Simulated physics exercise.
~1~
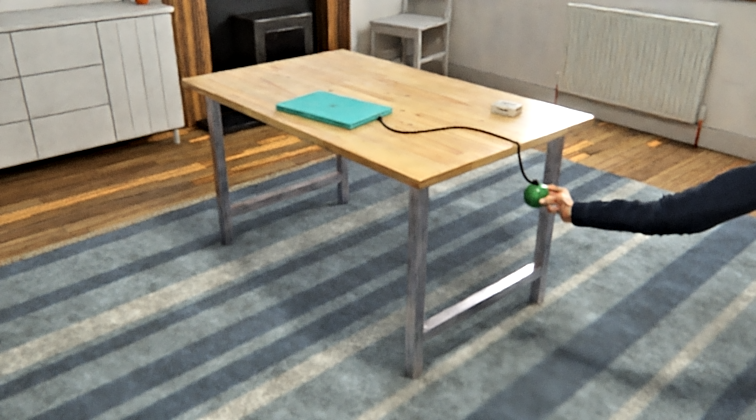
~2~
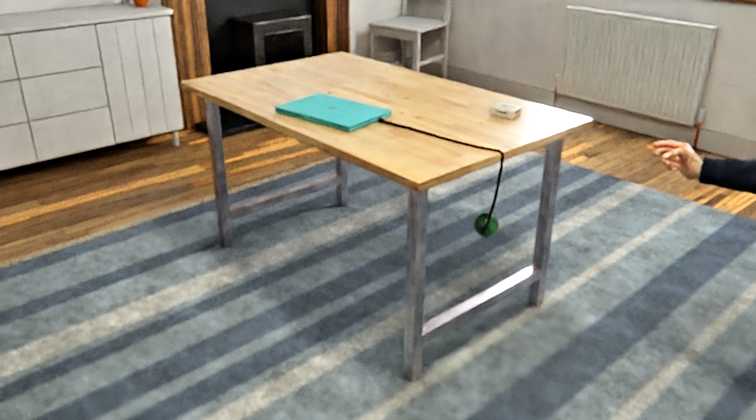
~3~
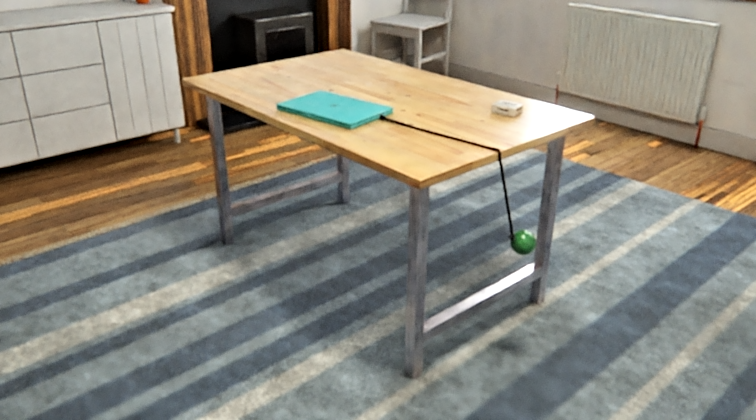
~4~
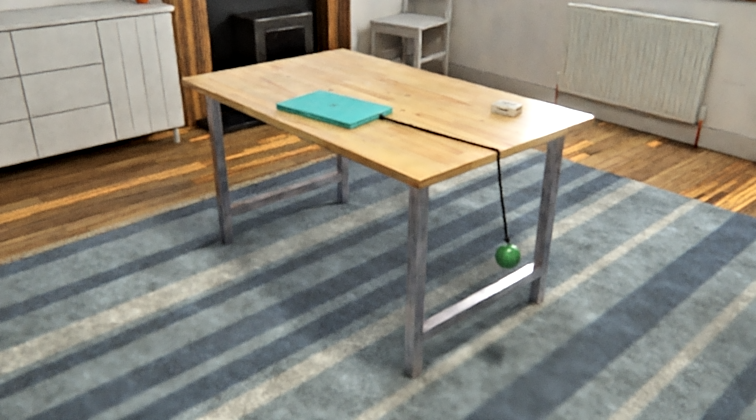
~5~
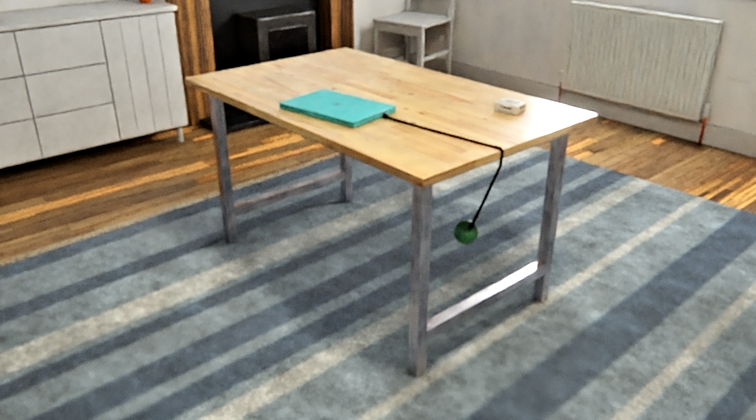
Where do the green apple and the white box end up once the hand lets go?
The green apple ends up dangling on its cord below the table's edge, and the white box stays in its place on the tabletop.
